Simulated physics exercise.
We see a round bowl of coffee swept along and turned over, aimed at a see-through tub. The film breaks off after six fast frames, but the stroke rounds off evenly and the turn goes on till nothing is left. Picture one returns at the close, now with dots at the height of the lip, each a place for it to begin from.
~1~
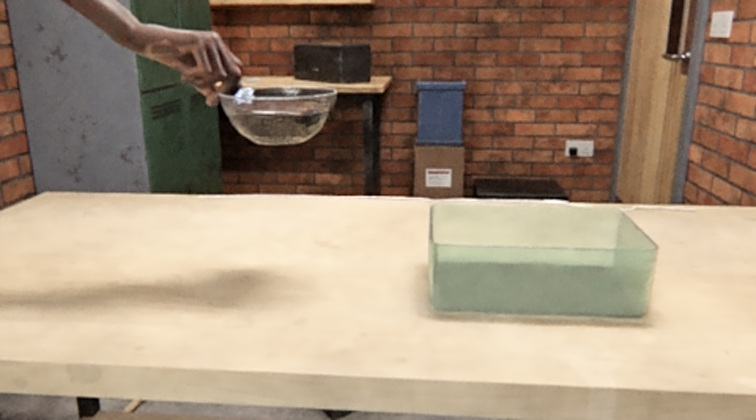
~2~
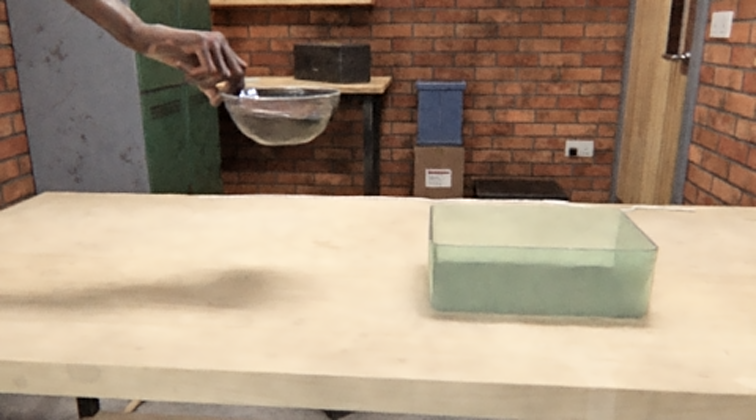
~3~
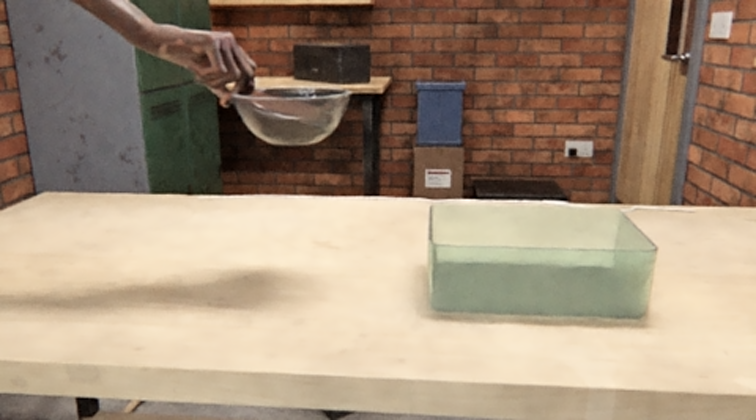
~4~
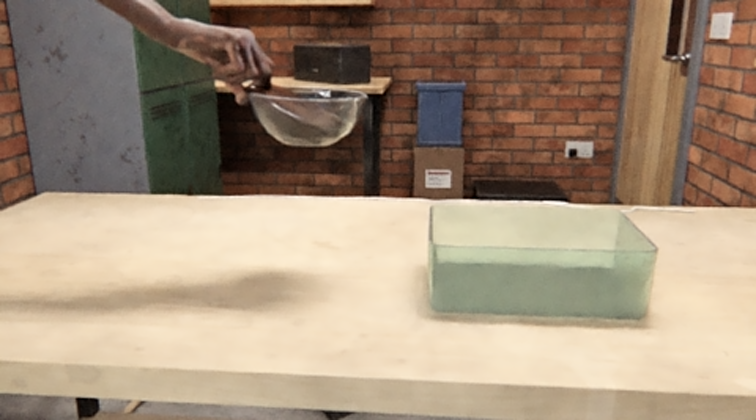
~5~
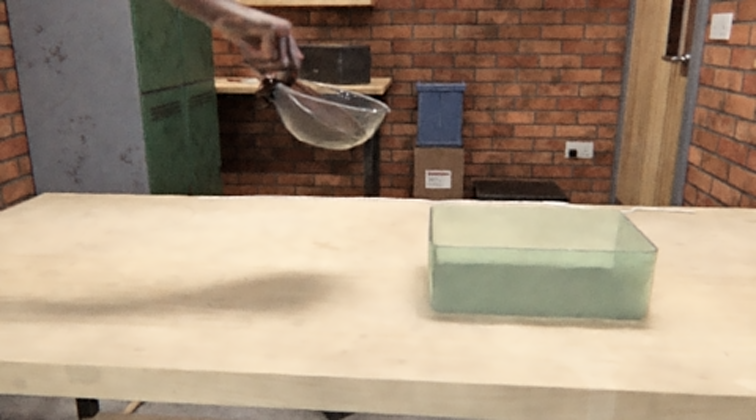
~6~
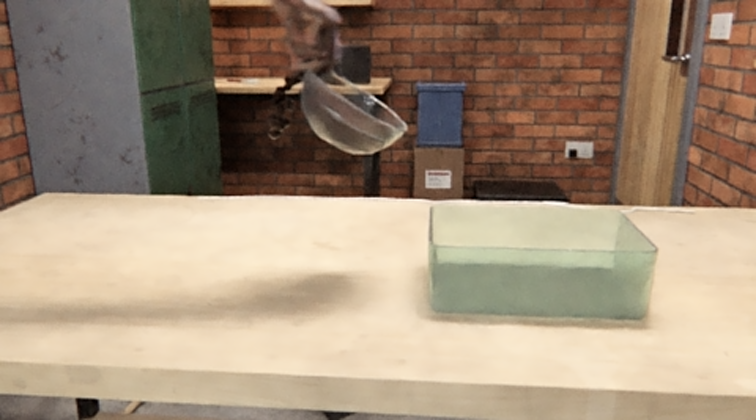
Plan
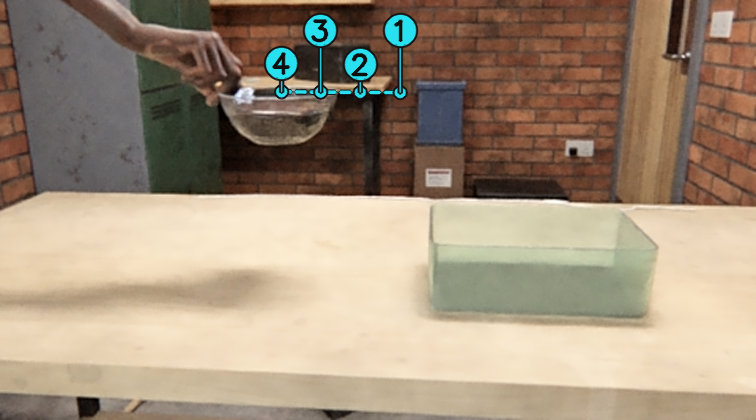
We see a hand holding a round, see-through bowl upright above a pale table, left of a greenish see-through tub. The hand moves the bowl a short way right, then tilts its right side downward while the tub stays still.
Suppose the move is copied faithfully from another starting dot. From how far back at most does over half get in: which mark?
I would pick spot 4.
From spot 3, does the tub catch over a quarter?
Yes, it does.
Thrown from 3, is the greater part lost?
No, not at all.
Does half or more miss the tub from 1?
No.
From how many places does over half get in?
All of the four.
In cyan, 1 at (400, 92); 2 at (360, 92); 3 at (320, 92); 4 at (281, 91).
For spot 1, about 81 % lands in the tub, 11 % falls short and 7 % goes beside or beyond.
For spot 2, about 71 % lands in the tub, 7 % falls short and 22 % goes beside or beyond.
For spot 3, about 79 % lands in the tub, 7 % falls short and 14 % goes beside or beyond.
For spot 4, about 68 % lands in the tub, 22 % falls short and 10 % goes beside or beyond.
